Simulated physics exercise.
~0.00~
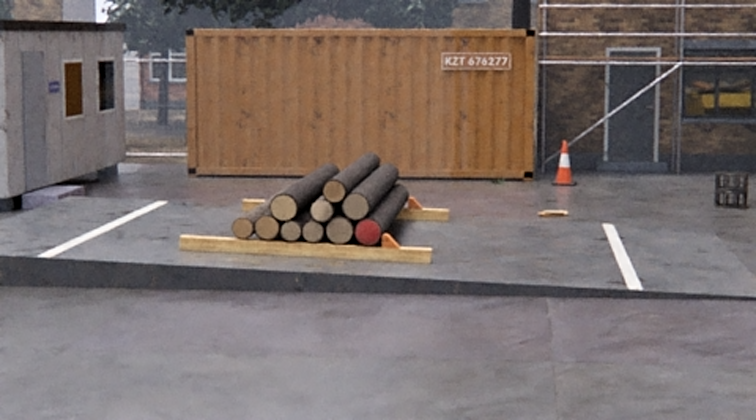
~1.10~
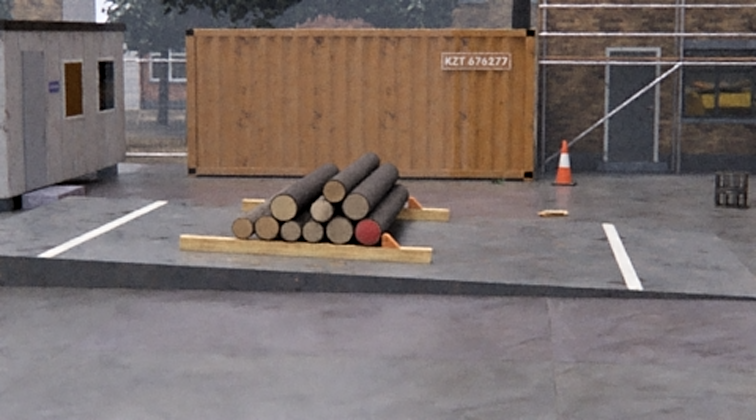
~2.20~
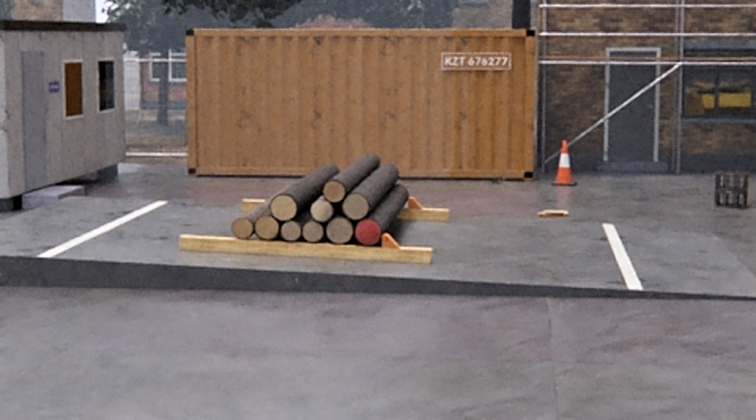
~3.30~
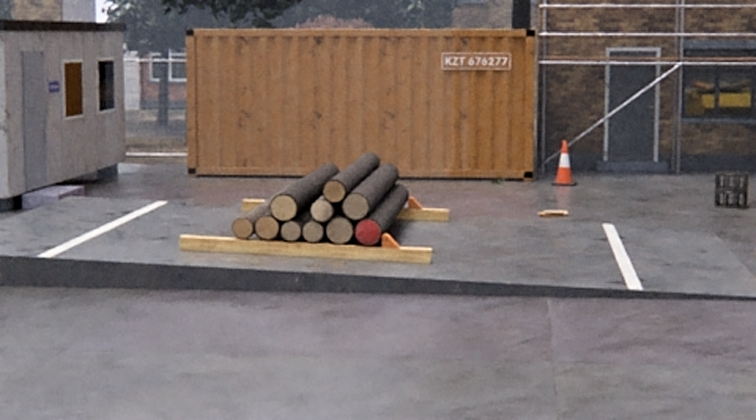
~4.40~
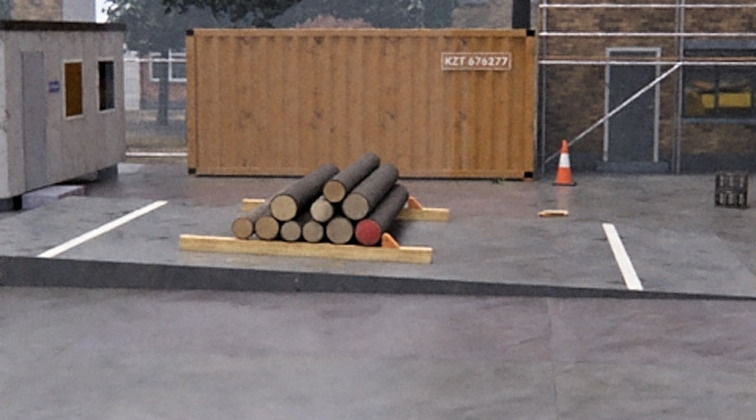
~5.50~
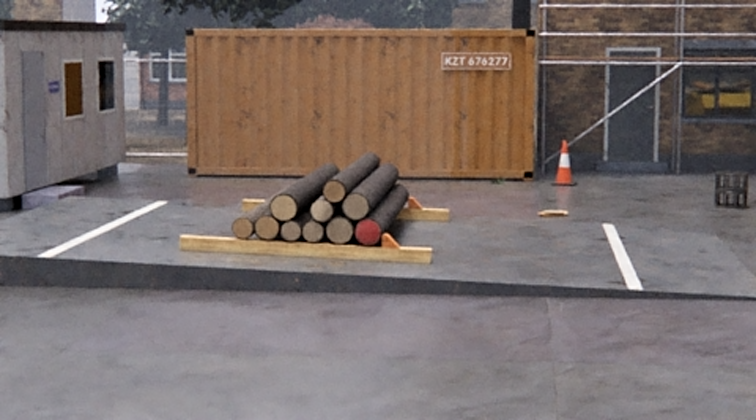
Nothing moves in the storage yard, seen from the front by a still camera, where a stack of dark timber poles lies with its cut ends facing the viewer. The poles rest on pale wooden bearers, most with tan ends and one red at the lower right, beside a small wedge. Behind them stand an orange-brown container, a grey cabin at left and a brick building with scaffolding at right, near an orange and white cone. White lines mark the grey concrete on either side. The stack holds its shape throughout, and at the end the red-ended pole is still on the bearers.
